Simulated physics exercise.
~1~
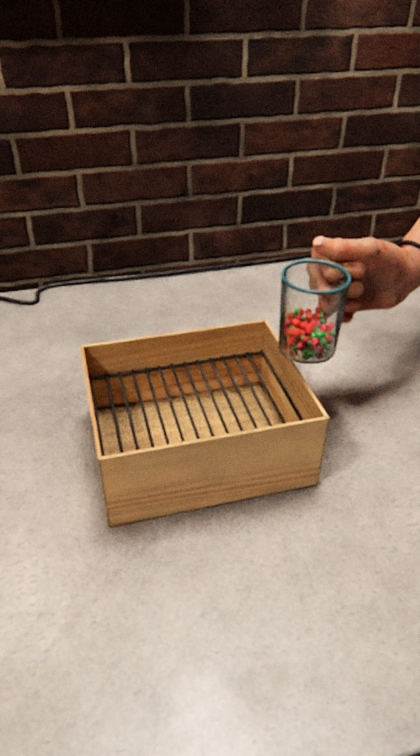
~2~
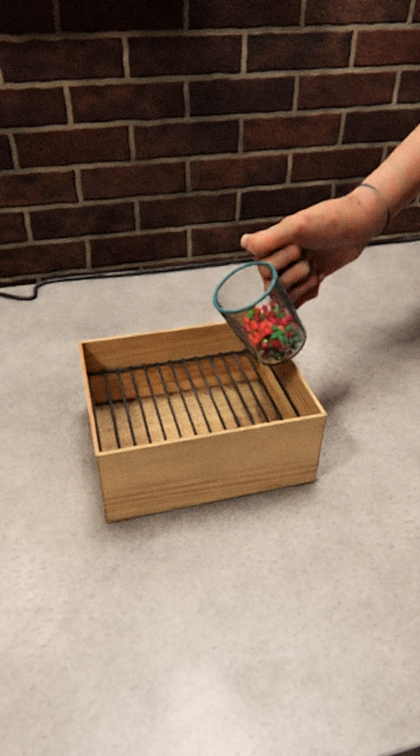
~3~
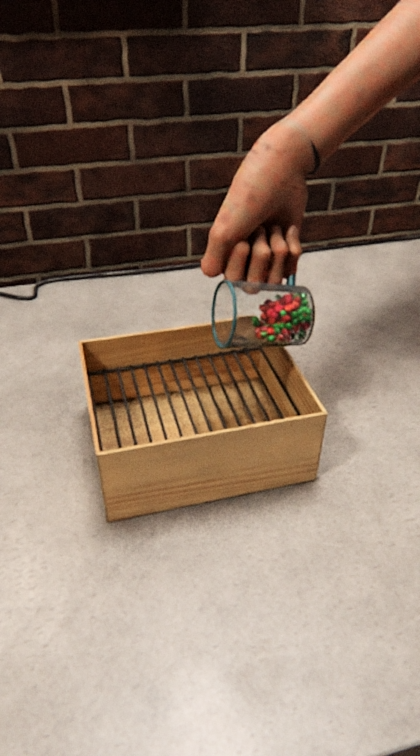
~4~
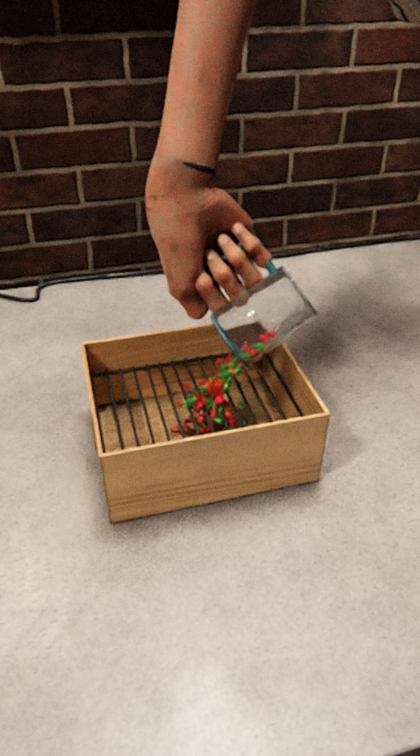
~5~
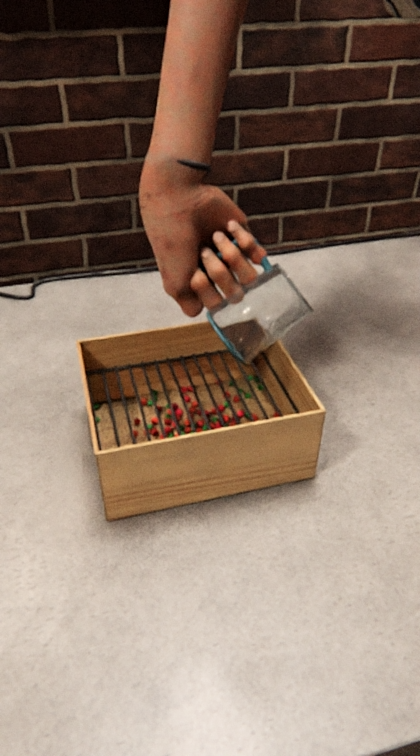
On a pale grey tabletop against a brick wall, a hand moved a clear cup of red and green pieces left over a wooden box with a wire rack, then tipped it until they poured out, and all of them ended up beneath the wires.
